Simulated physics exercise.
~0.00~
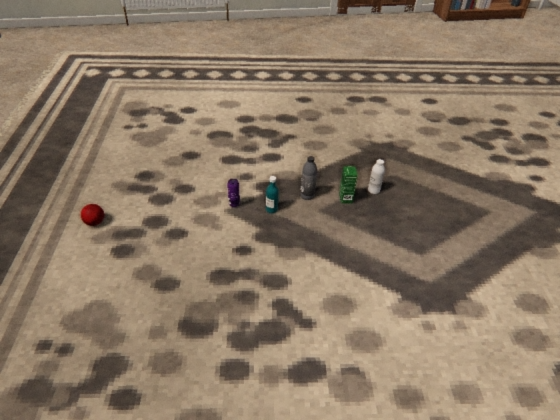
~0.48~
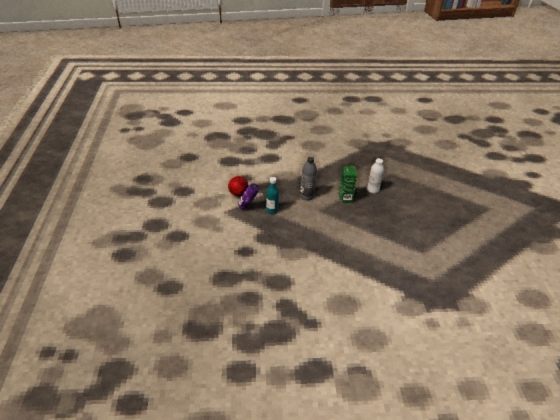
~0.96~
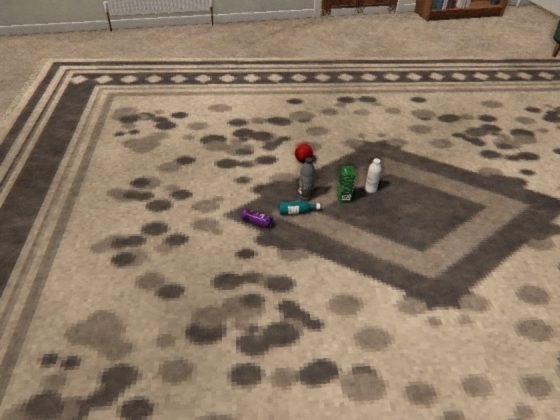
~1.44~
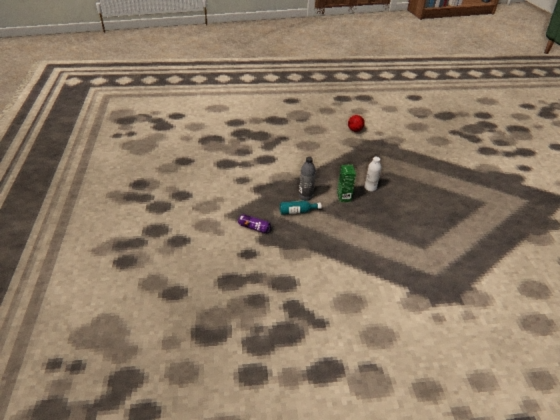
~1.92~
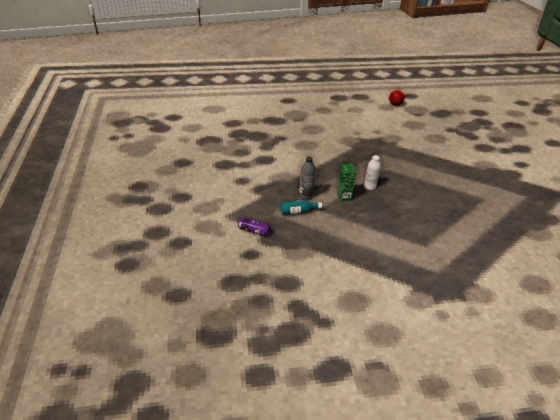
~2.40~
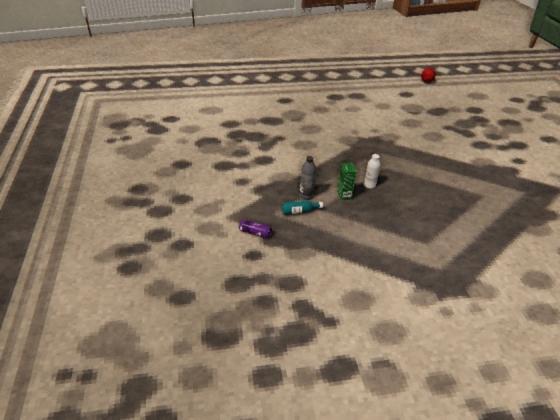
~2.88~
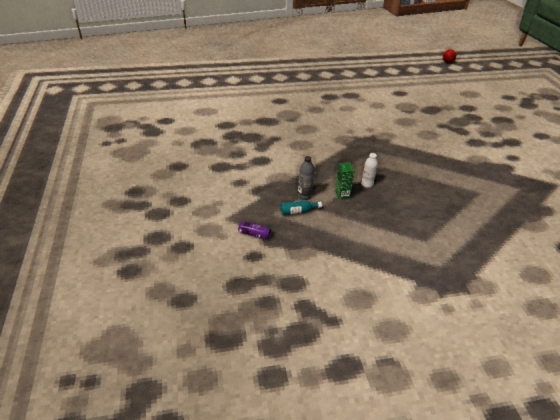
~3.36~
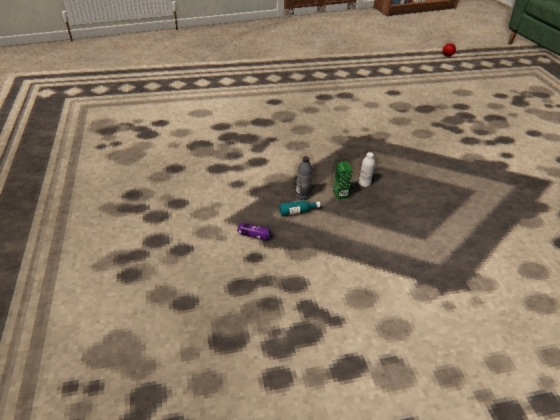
A red ball rolls in from the left across a patterned carpet, knocks over a purple can and a turquoise bottle, then rolls away toward the upper right and ends near the far edge, while the grey bottle, green carton and white bottle stay standing.
